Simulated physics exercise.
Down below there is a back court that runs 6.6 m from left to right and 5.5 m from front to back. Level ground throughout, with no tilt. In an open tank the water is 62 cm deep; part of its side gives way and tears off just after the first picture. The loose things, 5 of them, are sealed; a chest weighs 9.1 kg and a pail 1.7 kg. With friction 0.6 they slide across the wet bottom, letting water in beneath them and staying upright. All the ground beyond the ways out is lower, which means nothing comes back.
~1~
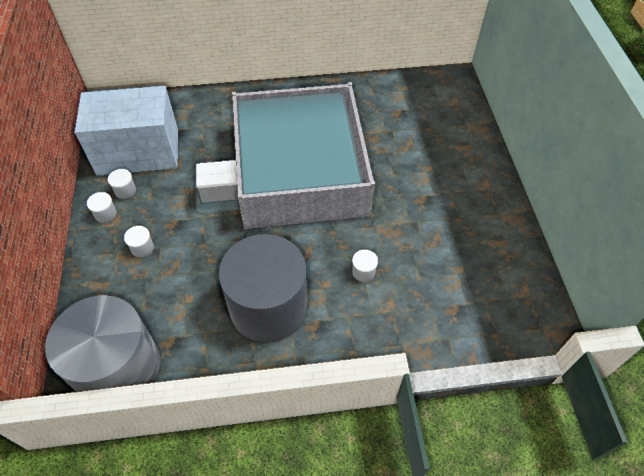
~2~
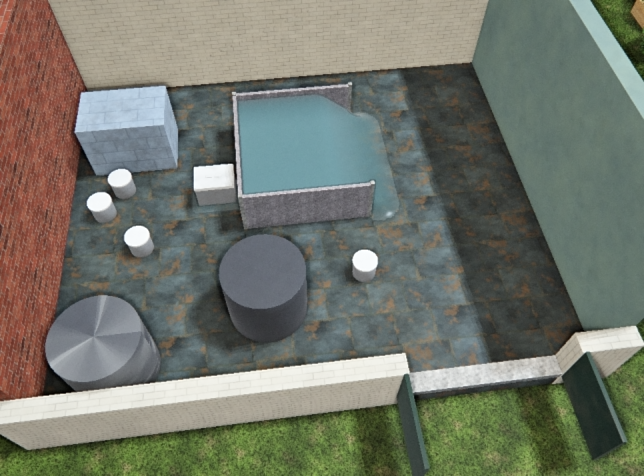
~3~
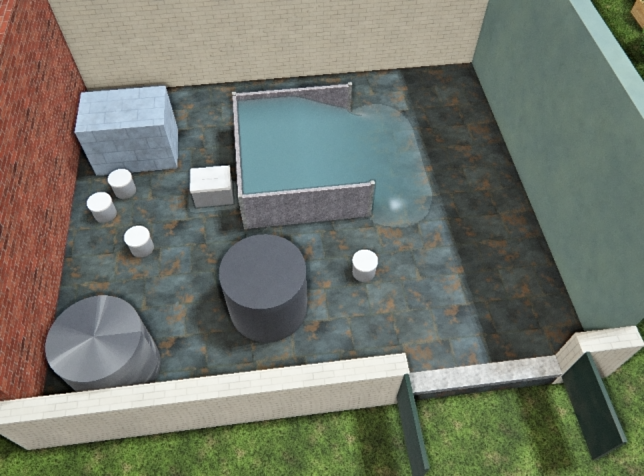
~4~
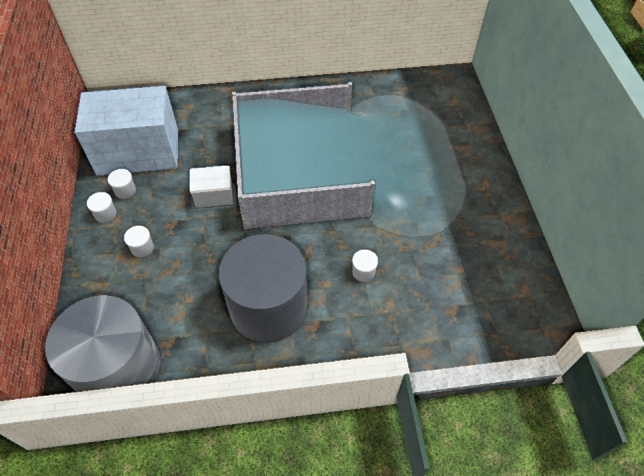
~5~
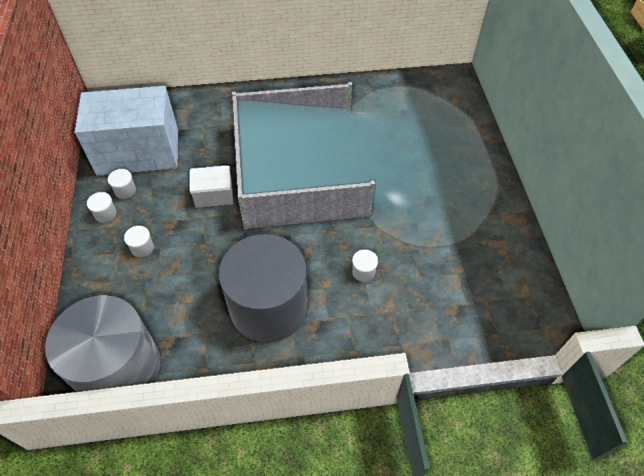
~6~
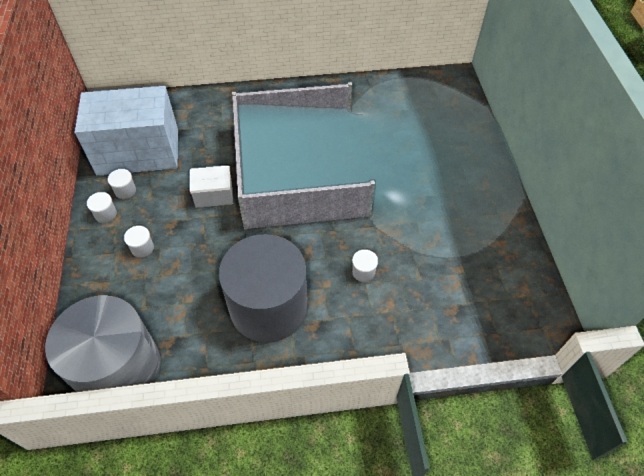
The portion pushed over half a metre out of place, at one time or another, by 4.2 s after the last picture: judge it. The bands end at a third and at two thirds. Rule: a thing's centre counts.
Bottom band.
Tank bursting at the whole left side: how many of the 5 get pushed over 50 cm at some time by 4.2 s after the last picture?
Then the count would be 4.
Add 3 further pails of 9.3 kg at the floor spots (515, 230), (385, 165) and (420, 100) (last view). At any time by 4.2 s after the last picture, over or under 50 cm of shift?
First goes beyond, second goes beyond, third goes beyond.
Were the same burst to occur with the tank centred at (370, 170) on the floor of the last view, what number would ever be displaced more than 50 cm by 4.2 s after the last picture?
The count would be 0.
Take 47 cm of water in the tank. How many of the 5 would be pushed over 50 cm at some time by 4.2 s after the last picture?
That would make 0 of them.
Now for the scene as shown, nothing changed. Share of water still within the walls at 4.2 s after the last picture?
84 %.
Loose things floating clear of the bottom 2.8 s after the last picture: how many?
Total: 0.
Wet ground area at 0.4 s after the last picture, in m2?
That flooded area is roughly 12 m2.
Then, 0.4 s after the last picture 0 of 5 are over 50 cm from their spots; 0 afloat.
Then, 1.5 s after the last picture 0 of 5 are over 50 cm from their spots; 0 afloat.
Then, 2.8 s after the last picture 0 of 5 are over 50 cm from their spots; 0 afloat.
Then, 4.2 s after the last picture 0 of 5 are over 50 cm from their spots, and 0 have been at some point; 0 afloat.
